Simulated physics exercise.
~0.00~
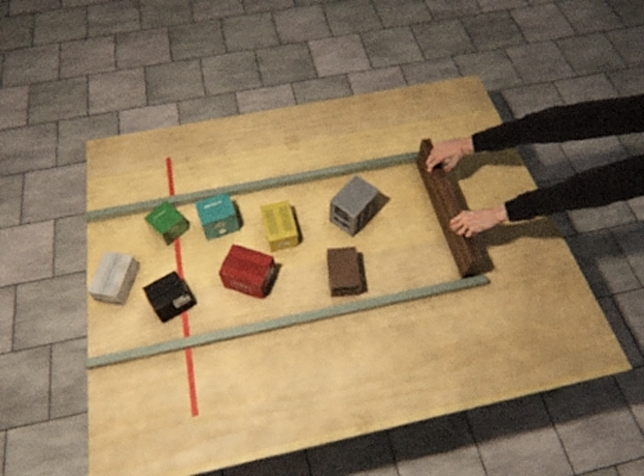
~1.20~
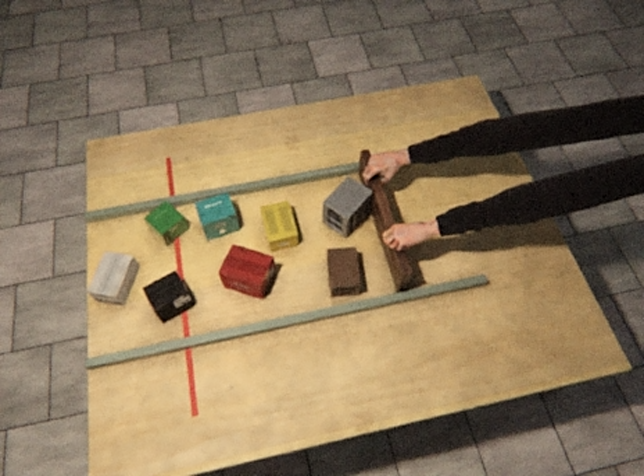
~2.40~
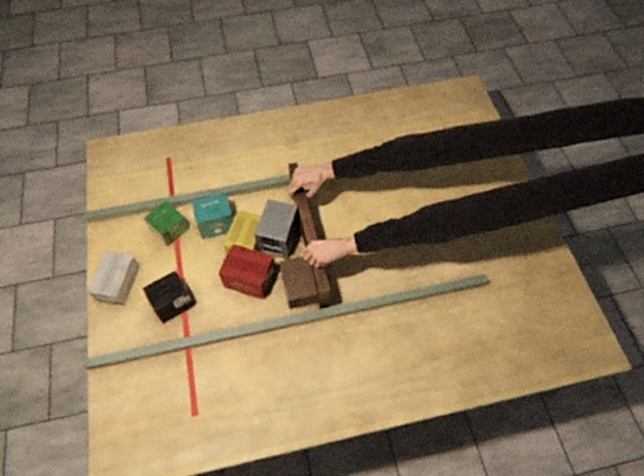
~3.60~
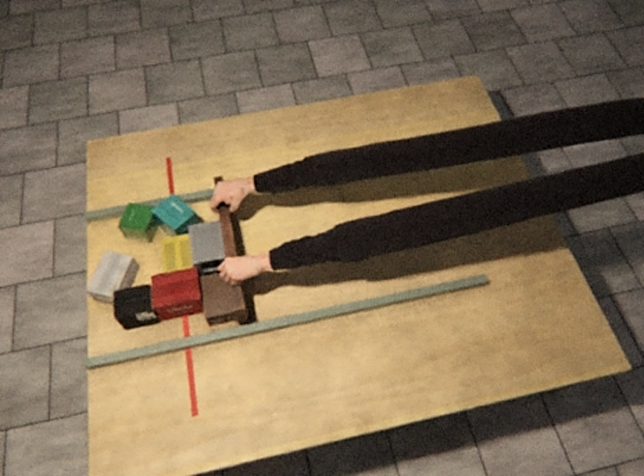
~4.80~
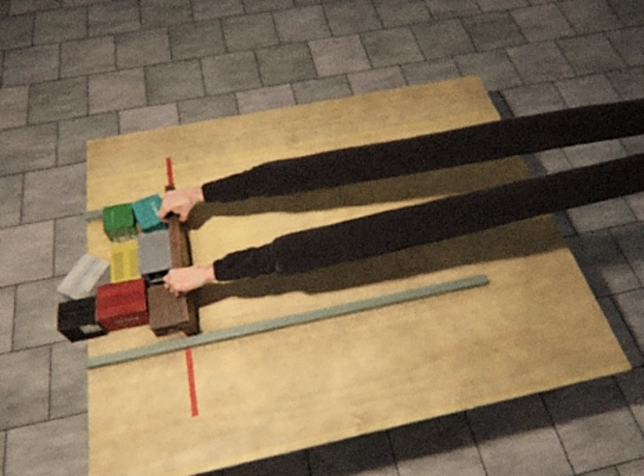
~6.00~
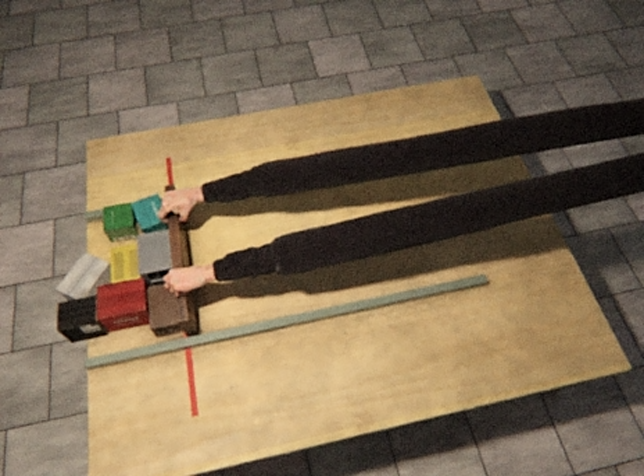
Two hands pushing a plank left along a board, bunching coloured boxes together and stopping at a red line, some boxes overhanging.
